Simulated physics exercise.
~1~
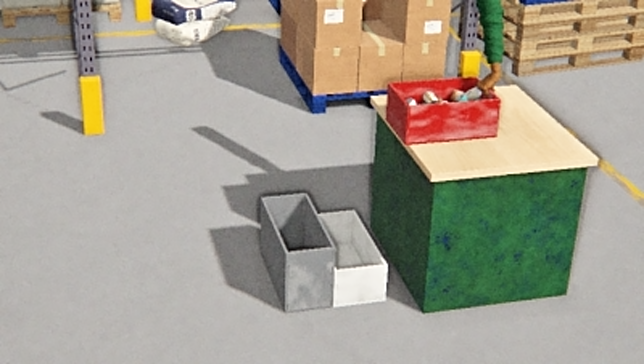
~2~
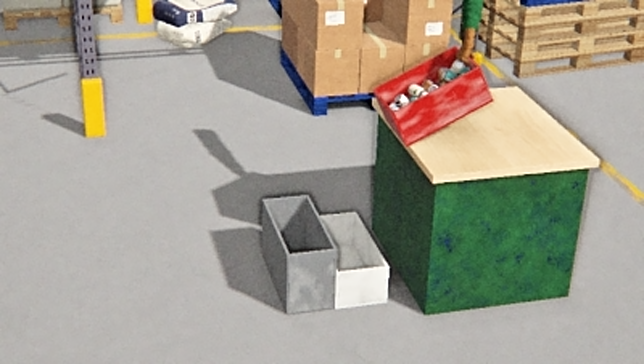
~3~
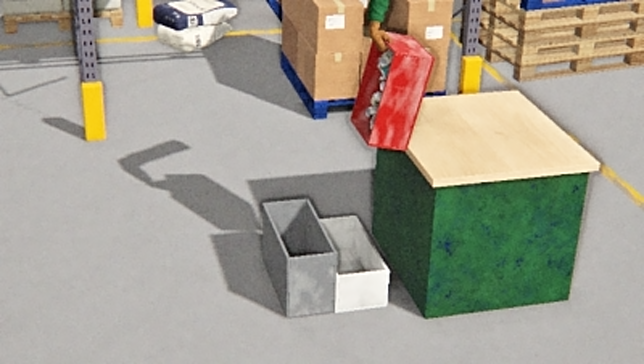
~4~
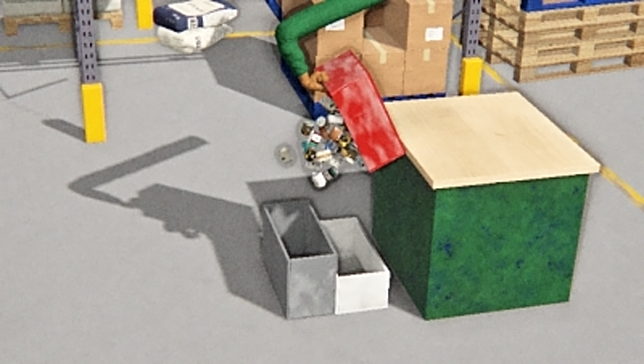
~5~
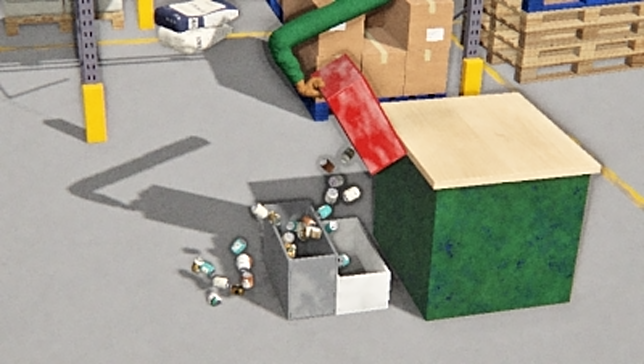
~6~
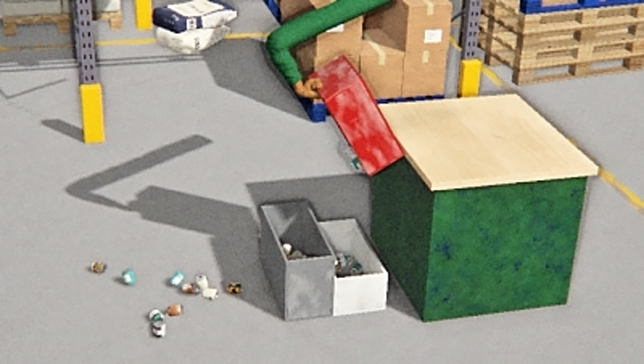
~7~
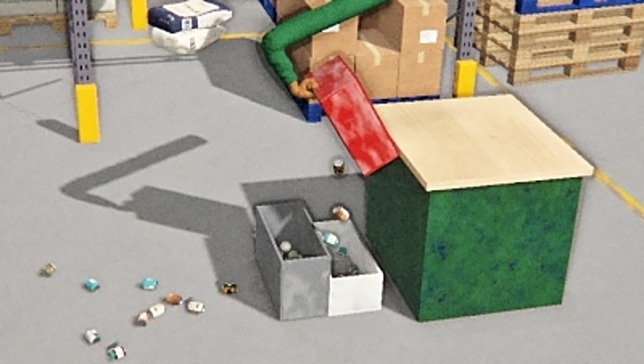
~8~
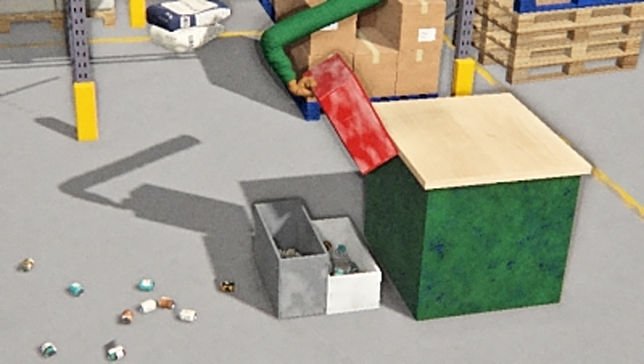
A green-sleeved arm tips small cans from a red tote into two boxes, spilling some leftward.
